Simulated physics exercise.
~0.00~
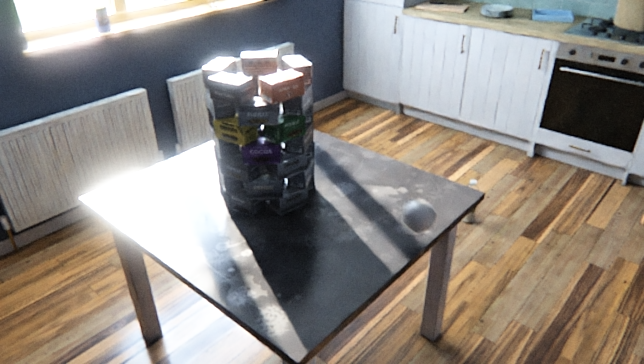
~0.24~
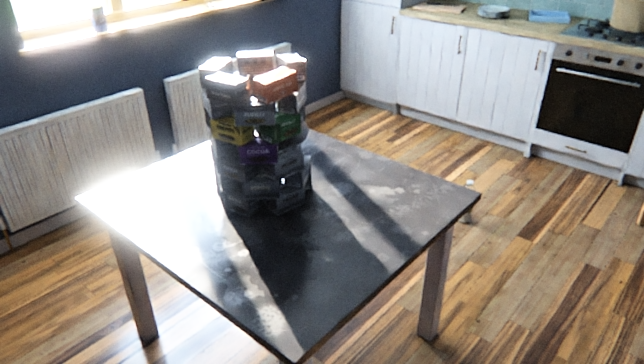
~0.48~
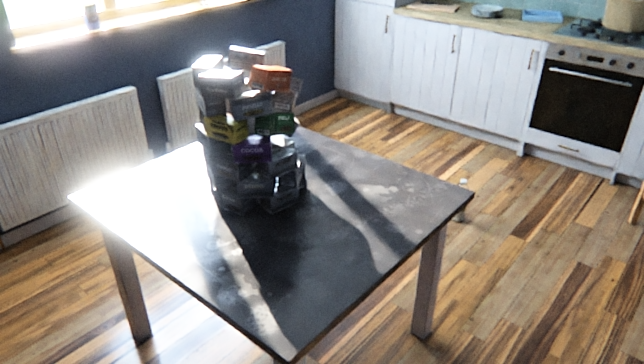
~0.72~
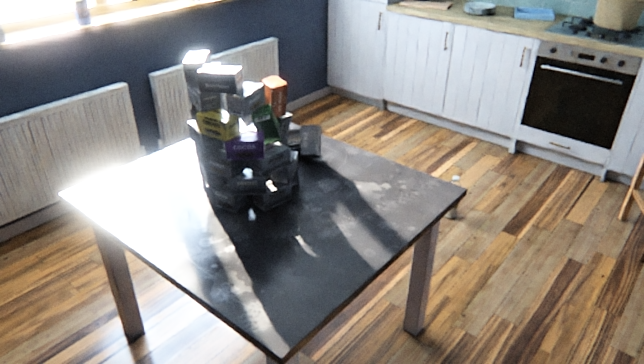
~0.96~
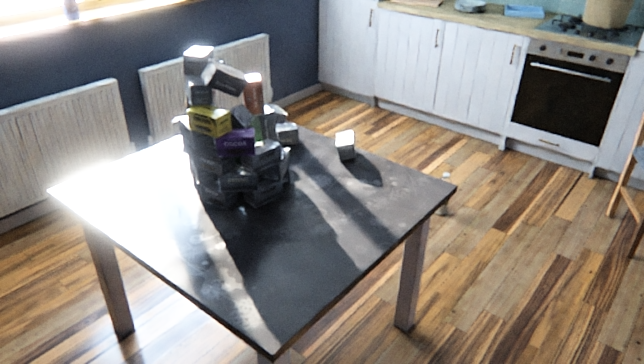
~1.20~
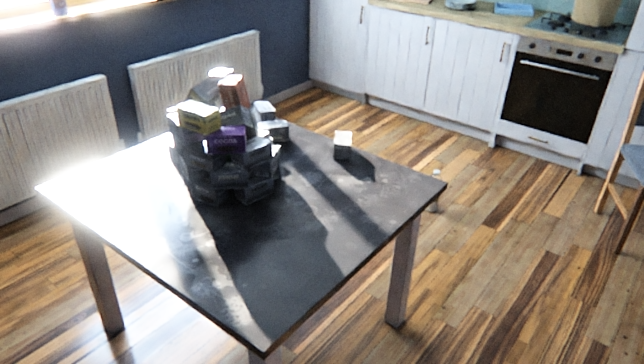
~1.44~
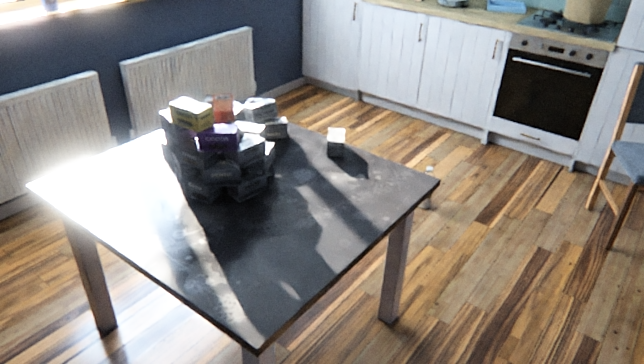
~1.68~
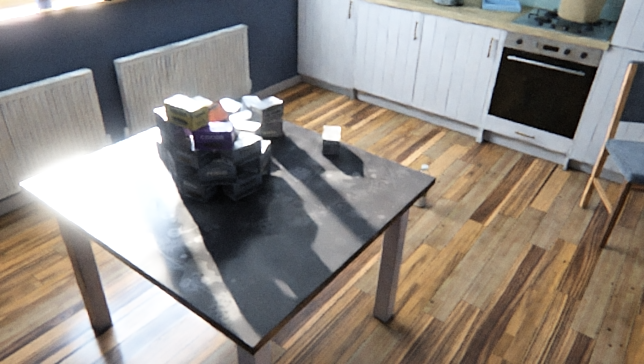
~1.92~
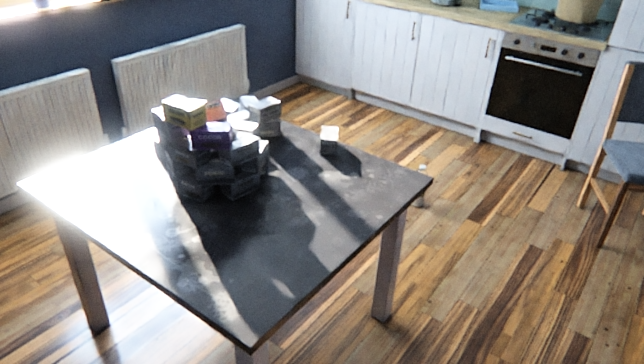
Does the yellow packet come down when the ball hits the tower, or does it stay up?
It stays up. The packets above it tumble away, and it is left in its place on top of the remaining stack.
Sunlit kitchen with a grey ball striking a packet tower on a table, upper packets tumbling, the yellow one staying up.
